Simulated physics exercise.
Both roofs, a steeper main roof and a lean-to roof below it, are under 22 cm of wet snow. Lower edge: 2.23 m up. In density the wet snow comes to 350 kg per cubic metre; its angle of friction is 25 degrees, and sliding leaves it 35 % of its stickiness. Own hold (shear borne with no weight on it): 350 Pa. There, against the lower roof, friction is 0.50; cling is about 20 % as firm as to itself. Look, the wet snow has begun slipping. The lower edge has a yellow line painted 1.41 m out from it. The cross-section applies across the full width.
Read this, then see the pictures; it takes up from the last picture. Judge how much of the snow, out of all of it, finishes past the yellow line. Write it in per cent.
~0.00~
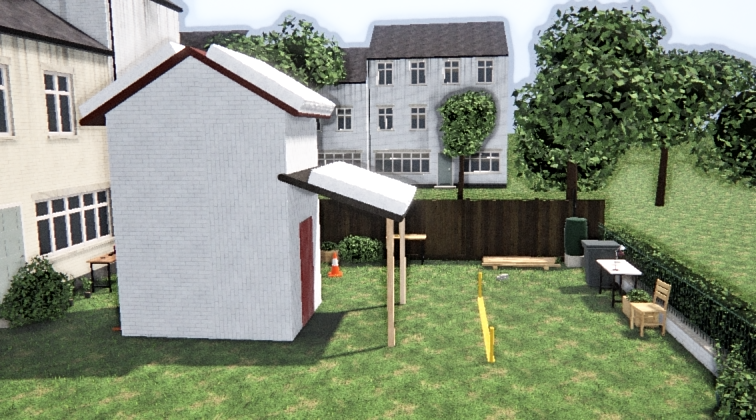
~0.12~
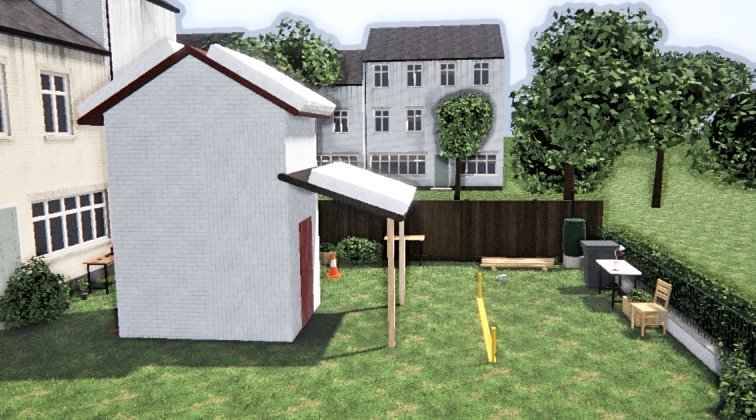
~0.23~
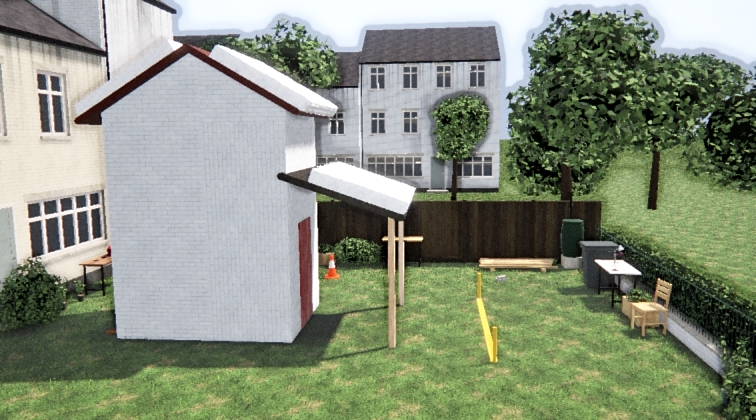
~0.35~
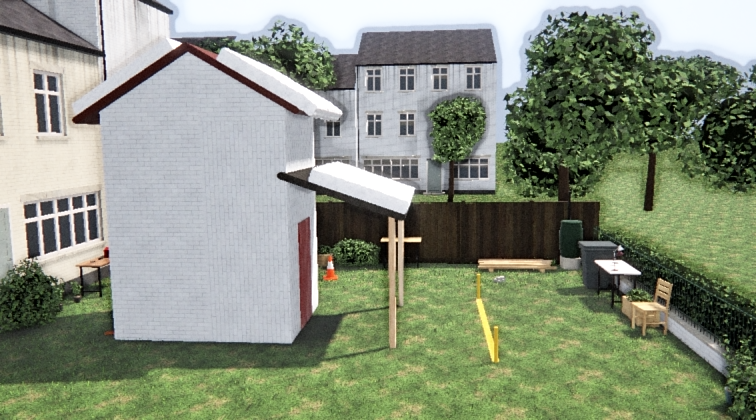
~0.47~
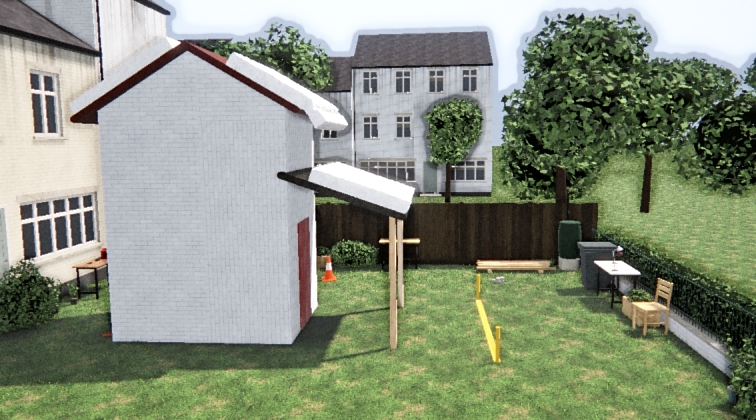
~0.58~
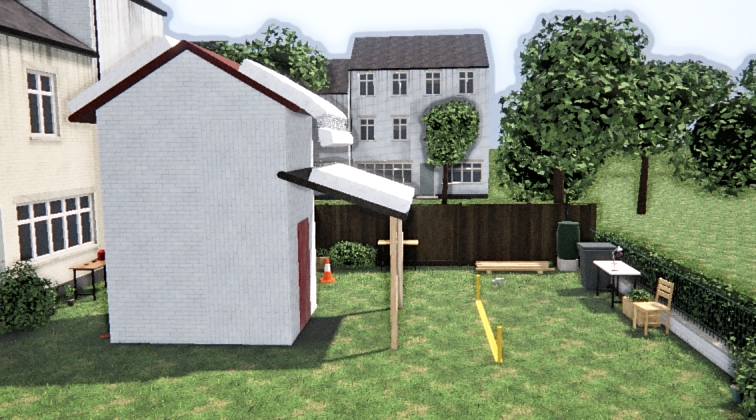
The part past the yellow line is close to 38 %.
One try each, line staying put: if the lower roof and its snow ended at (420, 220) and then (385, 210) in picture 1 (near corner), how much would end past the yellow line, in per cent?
40 %, 35 %.
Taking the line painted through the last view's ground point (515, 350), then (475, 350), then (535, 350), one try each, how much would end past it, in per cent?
In order, some 30, 45 and 20 percent would end past it.
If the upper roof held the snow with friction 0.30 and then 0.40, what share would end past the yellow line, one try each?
Respectively 25 percent and 16 percent.
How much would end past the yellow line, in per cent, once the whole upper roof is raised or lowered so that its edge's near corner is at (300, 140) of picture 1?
25 %, roughly.
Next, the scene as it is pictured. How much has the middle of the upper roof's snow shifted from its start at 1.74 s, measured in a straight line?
Straight-line shift: Roughly 4.2 m.
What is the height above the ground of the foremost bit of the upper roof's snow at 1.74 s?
Height: Approx. 0.0 m.
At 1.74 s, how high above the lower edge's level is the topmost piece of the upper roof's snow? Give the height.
At that moment it reaches around 0.7 m above the edge.
After 1.11 s, none is below the lower edge and 0 % is past the line.
After 1.74 s, 55 % is below the lower edge and 12 % is past the line.
After 2.37 s, 59 % is below the lower edge and 38 % is past the line.
After 3.00 s, 59 % is below the lower edge and 38 % is past the line.
After 3.10 s, 59 % is below the lower edge and 38 % is past the line.
